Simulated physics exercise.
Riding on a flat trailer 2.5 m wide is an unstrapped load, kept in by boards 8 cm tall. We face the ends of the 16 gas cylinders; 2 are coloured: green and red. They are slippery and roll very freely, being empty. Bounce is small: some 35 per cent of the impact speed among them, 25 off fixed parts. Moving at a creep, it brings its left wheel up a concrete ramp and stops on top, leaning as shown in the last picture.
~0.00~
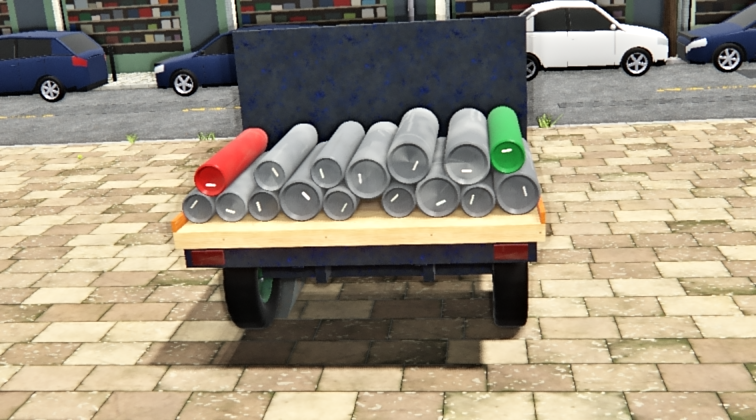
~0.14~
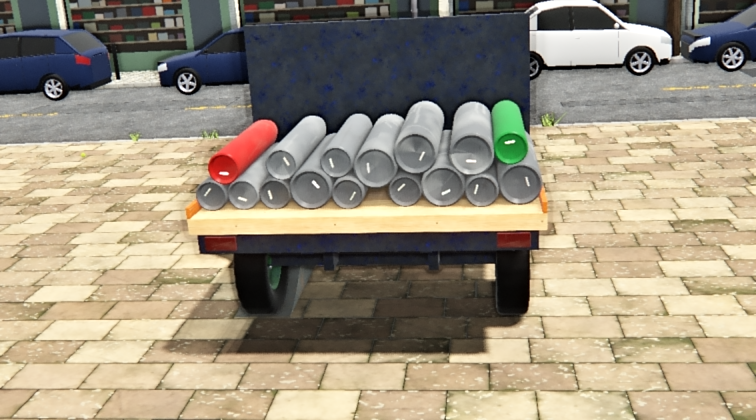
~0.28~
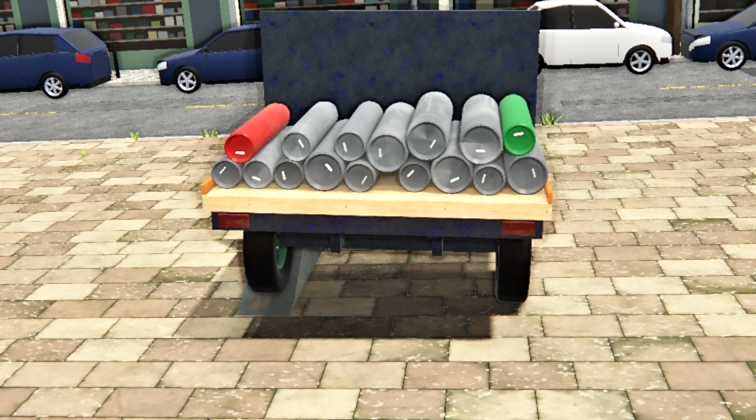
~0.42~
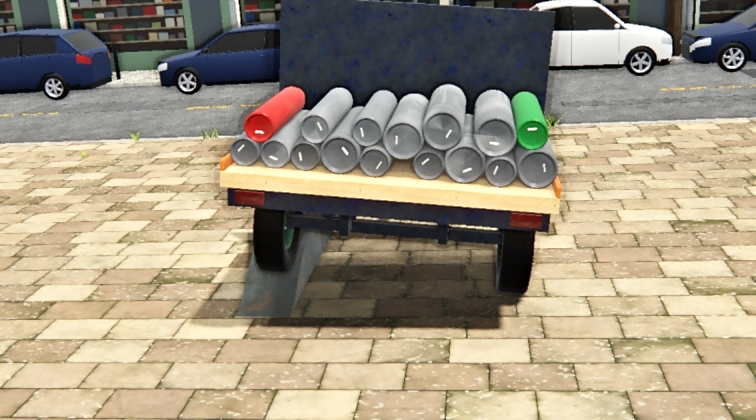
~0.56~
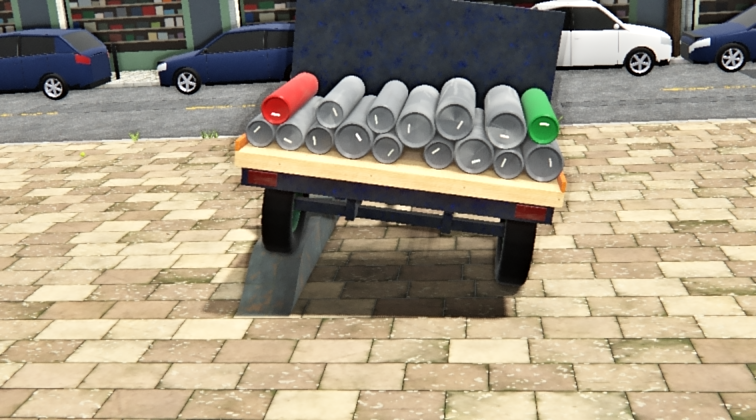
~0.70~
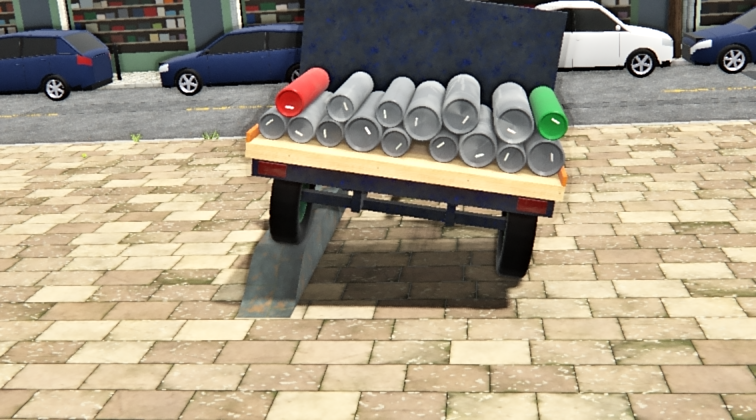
On a paved lot beside a street with parked cars, a flatbed loaded with gray cylinders, plus a red and a green one, crept away as its left wheel climbed a ramp, leaning it to the right.
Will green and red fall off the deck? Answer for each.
Lab note - green lost, red retained.
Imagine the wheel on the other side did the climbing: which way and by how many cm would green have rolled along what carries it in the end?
I reckon some 5 cm toward the left.
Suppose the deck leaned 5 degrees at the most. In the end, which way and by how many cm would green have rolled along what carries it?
It would end about 0 cm to the right of where it began.
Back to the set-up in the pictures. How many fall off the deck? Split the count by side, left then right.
Left side: 0; right side: 1.
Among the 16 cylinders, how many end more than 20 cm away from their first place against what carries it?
Altogether it comes to 1.
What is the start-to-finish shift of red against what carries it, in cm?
Red: 0.
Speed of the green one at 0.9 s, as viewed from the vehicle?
Its speed is roughly 1.0 m/s.
Then, 0.9 s in, green is up on others, 5 cm from the right edge, rolling right; red is up on others, 30 cm from the left edge, rolling left; 0 off so far.
Then, 1.0 s in, green is dropping off the right side; still the same for red; 1 off so far.
Then, 1.2 s in, green is dropping off the right side; still the same for red; 1 off so far.
In the end (3.7 s), green is on the ground to the right; red is up on others, 30 cm from the left edge; 1 off so far.
